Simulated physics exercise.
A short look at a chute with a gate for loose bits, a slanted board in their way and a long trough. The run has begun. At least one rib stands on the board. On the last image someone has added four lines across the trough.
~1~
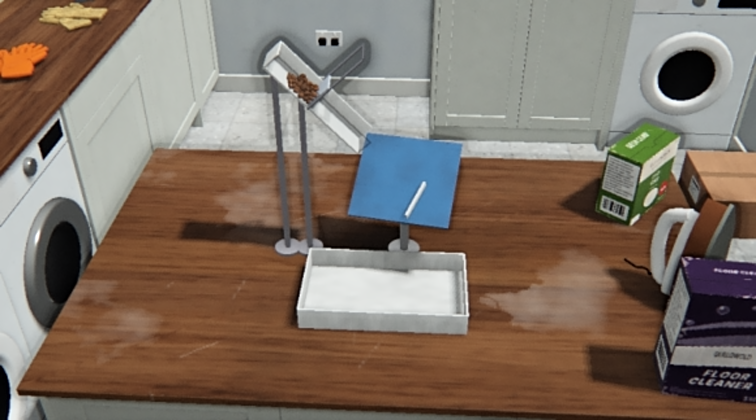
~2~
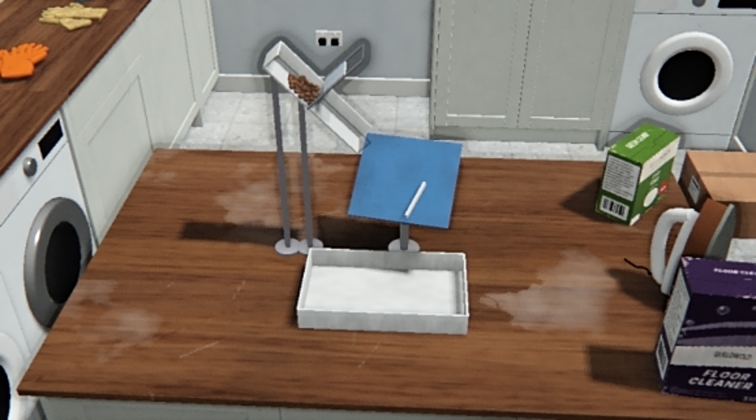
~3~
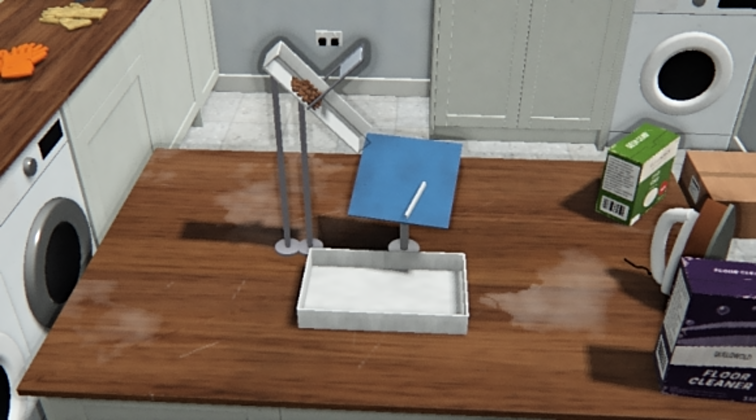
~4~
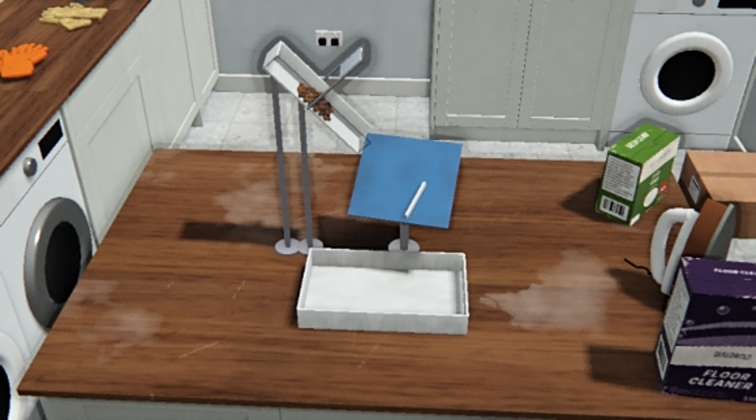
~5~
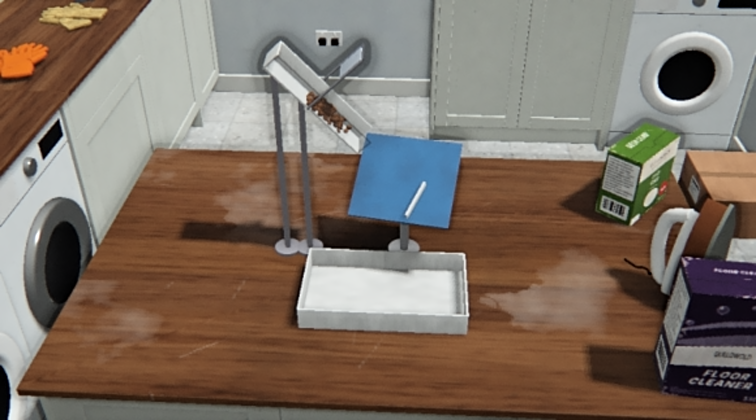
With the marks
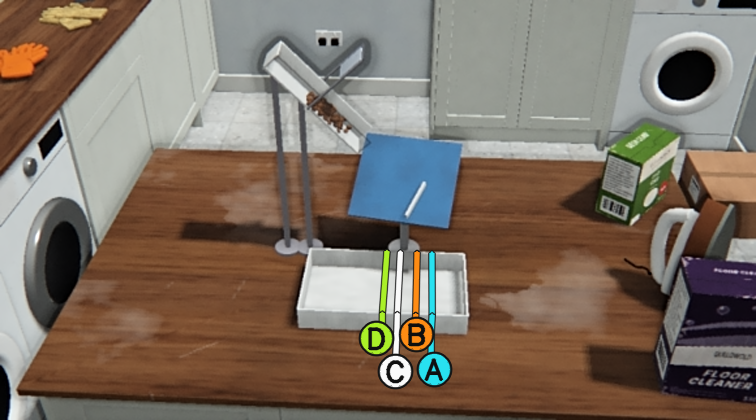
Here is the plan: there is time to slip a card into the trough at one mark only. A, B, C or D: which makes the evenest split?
Take D.
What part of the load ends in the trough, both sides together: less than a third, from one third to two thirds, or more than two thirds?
About that: More than two thirds.
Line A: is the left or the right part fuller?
The left side.
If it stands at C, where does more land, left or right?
Left.
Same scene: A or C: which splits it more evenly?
The answer is C.
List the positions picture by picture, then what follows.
The first picture shows load behind the gate at (304, 87), bits of dog kibble; lip of the chute at (358, 146), sloping fairly steeply.
The second picture shows middle of the board at (406, 179), tilted fairly steeply; middle of its low edge at (397, 221); of its high edge at (414, 138).
The third picture shows front corners of the trough at (298, 309) and (468, 316), empty; front of the load at (317, 104).
The fourth picture shows middle of the load at (316, 100); its front at (329, 119), about a third of the way to the lip; rib from (425, 182) to (406, 215).
The fifth picture shows middle of the load at (326, 111); its front at (349, 128), about two thirds of the way to the lip.
On the marked copy, line A crosses the front rim at (432, 314); line B crosses the front rim at (415, 314); line C crosses the front rim at (397, 313); line D crosses the front rim at (382, 312).
If A is chosen, of what is caught, all on the left of the divider, none on the right.
If B is chosen, of what is caught, nearly all on the left of the divider, a small part on the right.
If C is chosen, of what is caught, most on the left of the divider, a small part on the right.
If D is chosen, of what is caught, about a third on the left of the divider, about two thirds on the right.
